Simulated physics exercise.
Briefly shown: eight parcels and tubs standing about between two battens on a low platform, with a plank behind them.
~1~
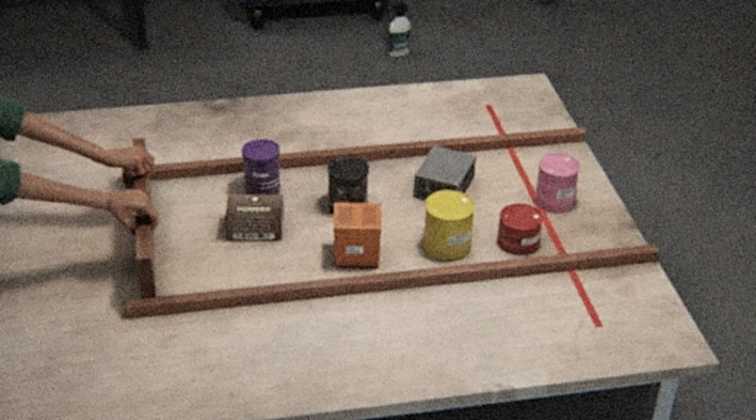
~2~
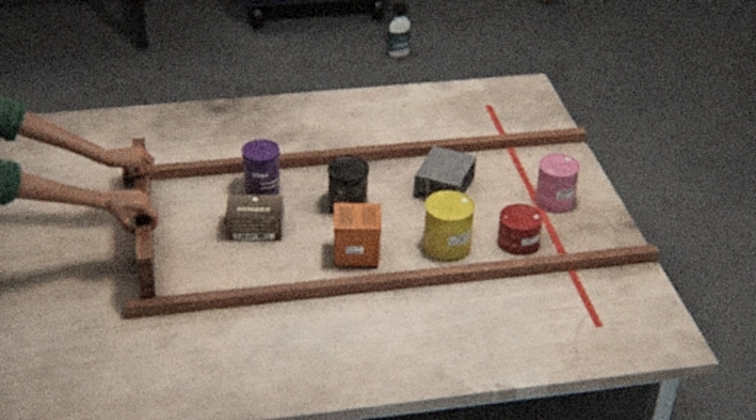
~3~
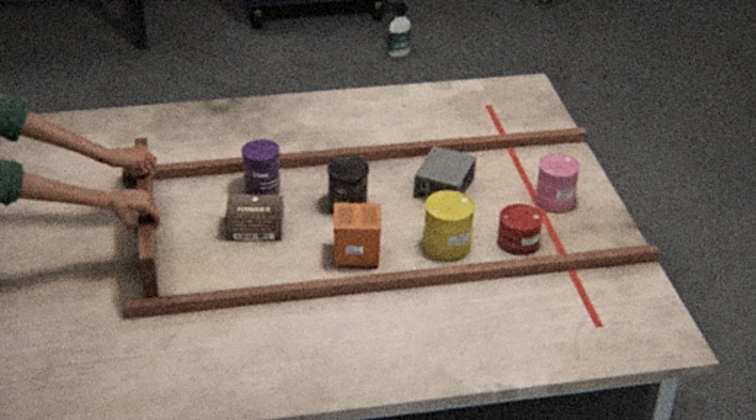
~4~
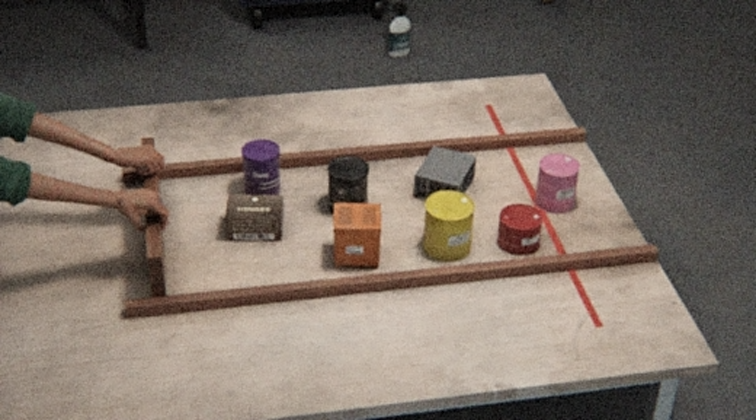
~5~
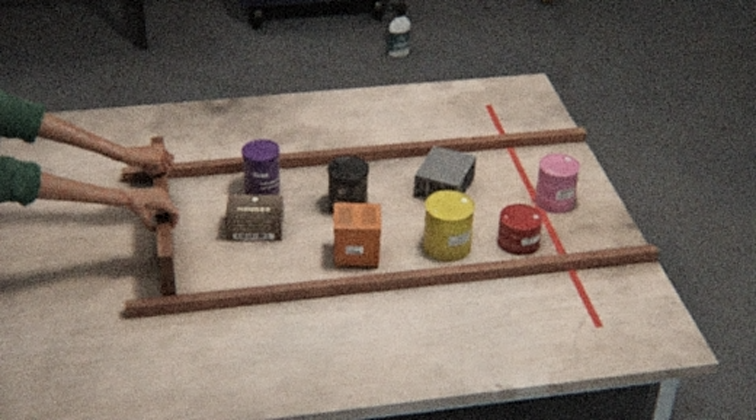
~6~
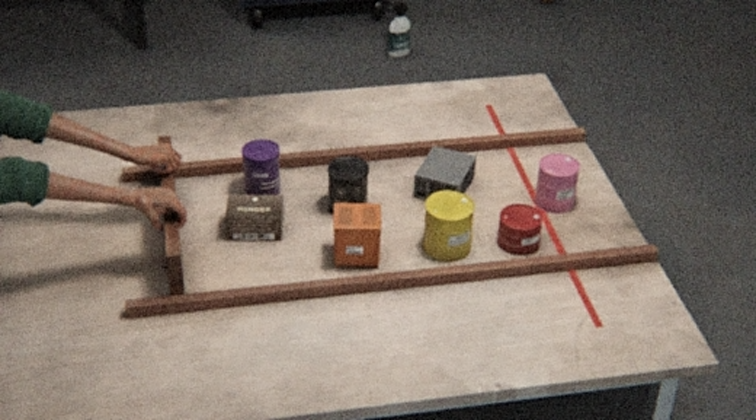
Two hands slid a wooden plank slightly to the right between two long battens on a table, while the eight colourful tubs and boxes in front of it stayed where they were.
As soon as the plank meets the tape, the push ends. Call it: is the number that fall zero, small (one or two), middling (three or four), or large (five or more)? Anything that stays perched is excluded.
It is small.
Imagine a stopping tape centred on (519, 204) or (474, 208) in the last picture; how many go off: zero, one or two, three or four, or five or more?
The falls would be 1 or 2; zero.
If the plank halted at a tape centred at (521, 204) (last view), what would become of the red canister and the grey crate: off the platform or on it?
Here's the result: The red canister ends up below, while as for the grey crate, it keeps its place.
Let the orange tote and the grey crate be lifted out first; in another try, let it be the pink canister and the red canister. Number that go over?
Taking the two tries in turn, it comes to 0 and 0.
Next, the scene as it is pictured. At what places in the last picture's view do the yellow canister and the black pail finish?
Look around (623, 210) for the first and around (603, 167) for the second.
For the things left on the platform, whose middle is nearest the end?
Black pail.
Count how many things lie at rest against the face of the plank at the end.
That makes 3.
Soon after, none off yet; pink canister at rest near (557, 184); red canister at rest near (520, 229); grey crate moving near (447, 176).
At rest, the number that fall off is one or two; fallen, red canister and pink canister.
